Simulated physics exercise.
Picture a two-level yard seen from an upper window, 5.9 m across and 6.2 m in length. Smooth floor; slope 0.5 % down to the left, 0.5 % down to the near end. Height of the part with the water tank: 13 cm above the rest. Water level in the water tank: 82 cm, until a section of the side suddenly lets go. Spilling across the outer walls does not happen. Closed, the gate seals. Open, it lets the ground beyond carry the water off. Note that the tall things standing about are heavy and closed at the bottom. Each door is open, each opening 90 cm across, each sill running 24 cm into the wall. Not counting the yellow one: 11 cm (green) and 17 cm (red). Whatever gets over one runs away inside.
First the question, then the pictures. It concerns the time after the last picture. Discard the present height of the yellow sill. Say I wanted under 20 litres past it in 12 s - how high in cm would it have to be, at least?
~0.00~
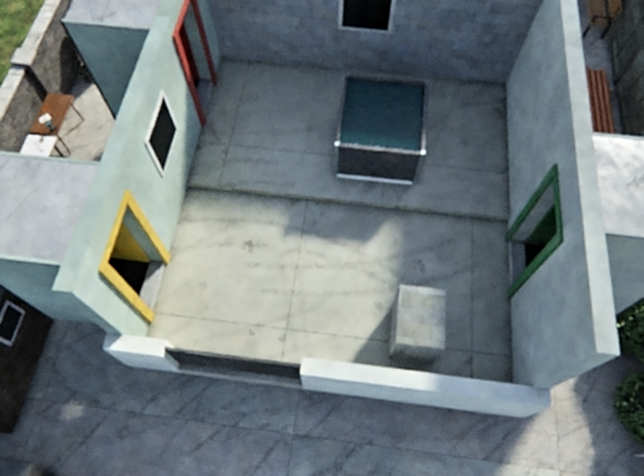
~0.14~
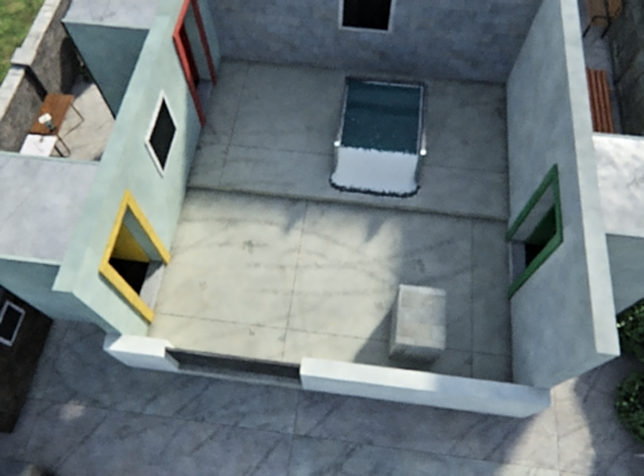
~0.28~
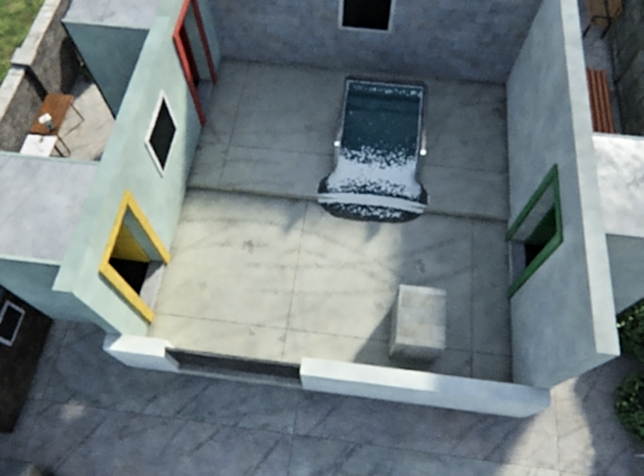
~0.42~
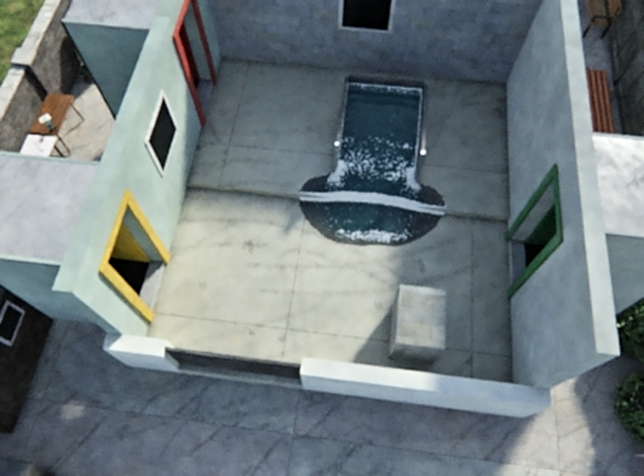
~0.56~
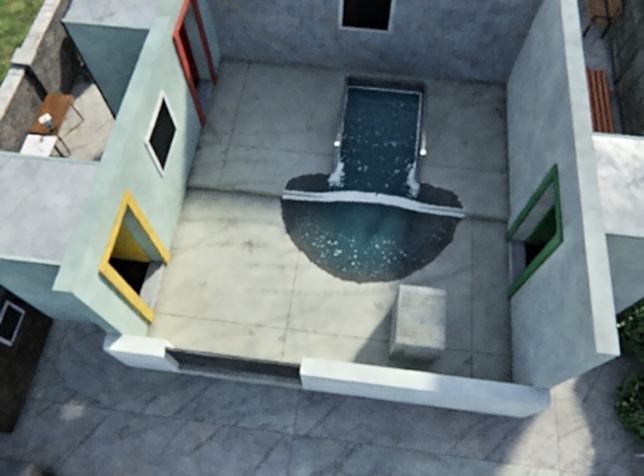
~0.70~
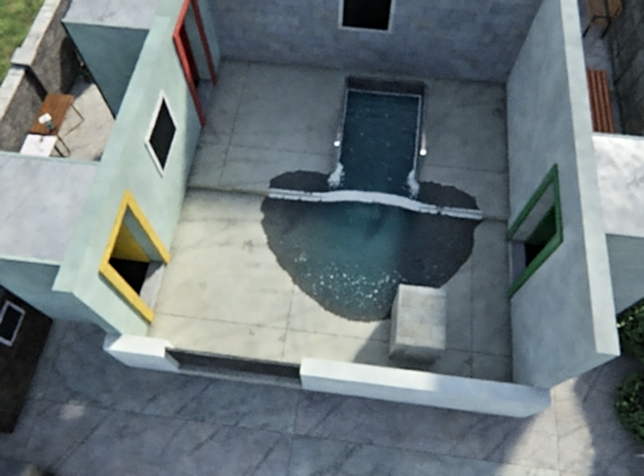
You would need about 15 cm.
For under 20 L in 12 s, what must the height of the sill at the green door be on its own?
Roughly 7.5 cm at green.
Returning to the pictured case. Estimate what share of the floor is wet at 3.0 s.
I'd estimate about 45 percent.
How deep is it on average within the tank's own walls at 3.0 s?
Close to 11 cm deep on average.
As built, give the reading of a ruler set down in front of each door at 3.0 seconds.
Before yellow it's 20 cm, before green 8 cm, before red 0 cm.
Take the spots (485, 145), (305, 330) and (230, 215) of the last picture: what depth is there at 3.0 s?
In that order: 0, 16 and 1 cm.
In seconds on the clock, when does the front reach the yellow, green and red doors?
Times: Yellow 2.2 s, green 1.3 s, red 5.0 s.
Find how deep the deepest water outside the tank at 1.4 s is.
Close to 38 centimetres.
After 1.4 s water covers 40 % of the floor, deepest (38 cm) near (405, 305); it has not reached the yellow door.
After 3.0 s water covers 45 % of the floor, deepest (31 cm) near (154, 350); 20 cm at the yellow door, 3 litres in over its 13 cm sill.
After 12.0 s water covers 55 % of the floor, deepest (14 cm) near (184, 204); 10 cm at the yellow door, 37 litres in over its 13 cm sill.
At the yellow door as built, the water arrived by 2.3 s and peaked near 21 cm at 3.4 s.
With a sill of 13.5 cm, 33 litres would have come in within the 12 s; with 18 cm, 9 litres. So under 20 litres takes about 15 cm.
